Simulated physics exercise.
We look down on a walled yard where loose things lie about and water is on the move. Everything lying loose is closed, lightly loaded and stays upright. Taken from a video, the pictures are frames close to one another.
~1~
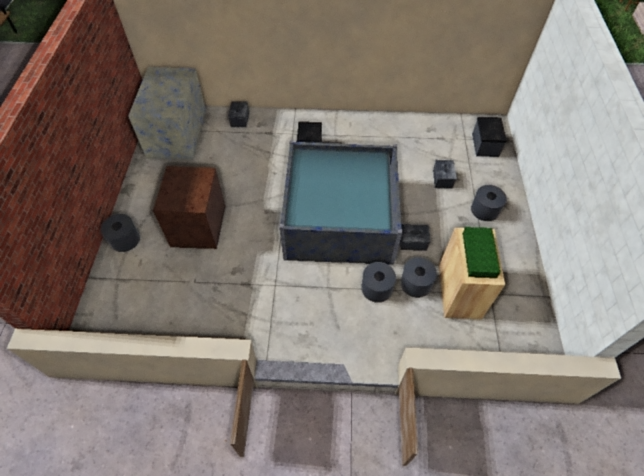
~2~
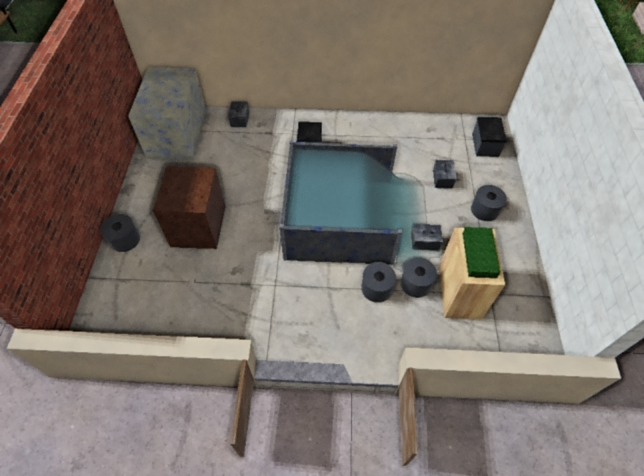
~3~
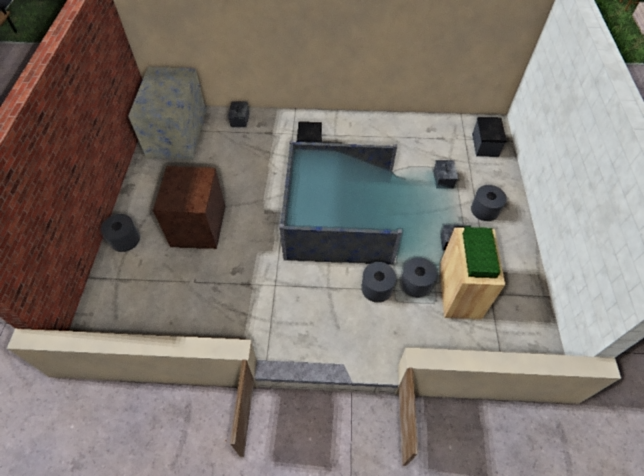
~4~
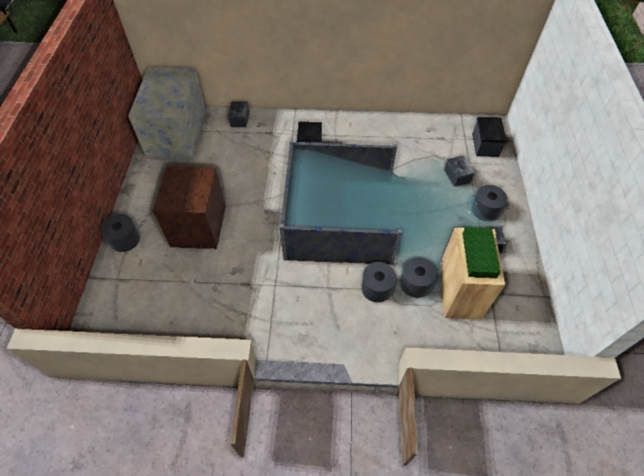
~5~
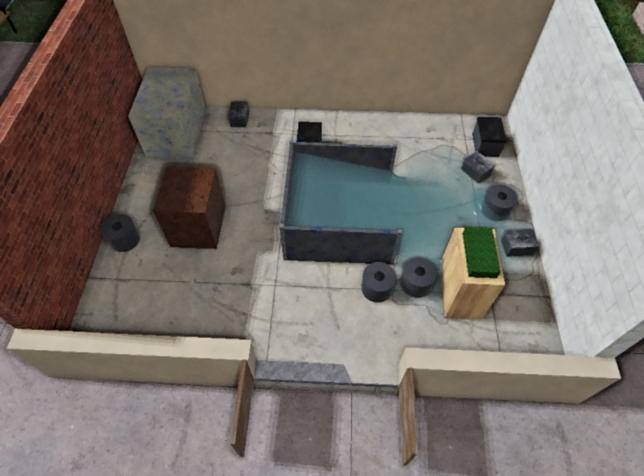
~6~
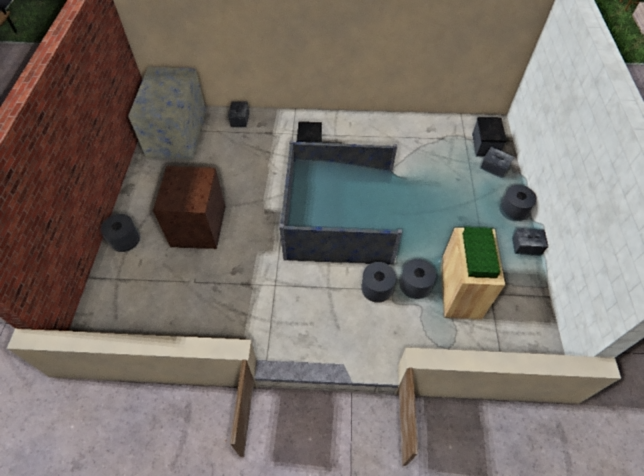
Teal water pours out of the open right side of a dark walled tank, spreading across a paved yard seen from above by a still camera. A rusty brown block and mottled grey block stand left, with a grass-topped wooden box right, between brick and white walls. The flow pushes one small dark box rightward, then another, and finally nudges a dark grey cylinder right.
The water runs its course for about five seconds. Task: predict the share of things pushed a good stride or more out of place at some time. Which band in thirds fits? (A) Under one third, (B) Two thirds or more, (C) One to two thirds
(C) One to two thirds.
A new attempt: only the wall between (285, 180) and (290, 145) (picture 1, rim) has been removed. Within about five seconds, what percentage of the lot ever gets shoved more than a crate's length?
About 30 %.
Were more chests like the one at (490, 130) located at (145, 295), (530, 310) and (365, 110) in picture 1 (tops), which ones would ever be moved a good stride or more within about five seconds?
The answers, in order, are remains nearby, displaced a stride and displaced a stride.
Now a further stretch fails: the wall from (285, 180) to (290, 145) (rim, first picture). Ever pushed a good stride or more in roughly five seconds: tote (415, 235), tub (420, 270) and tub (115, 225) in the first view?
Falls short, falls short, travels that far.
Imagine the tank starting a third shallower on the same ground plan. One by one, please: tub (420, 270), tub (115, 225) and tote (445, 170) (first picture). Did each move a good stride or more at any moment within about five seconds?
Answers, in the order asked: Stayed within the threshold, stayed within the threshold, went past the threshold.
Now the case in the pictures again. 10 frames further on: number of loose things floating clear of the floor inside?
By my reckoning the number comes out at 4.
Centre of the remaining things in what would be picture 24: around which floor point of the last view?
Their average sits at about pixel (324, 199).
A moment on, 2 of 10 are well off their spots; 3 afloat.
Next, 3 of 10 are well off their spots; 4 afloat.
Later, 4 of 10 are well off their spots; 3 afloat.
In the end, 5 of 10 are well off their spots, and 6 have been at some point; 3 afloat.
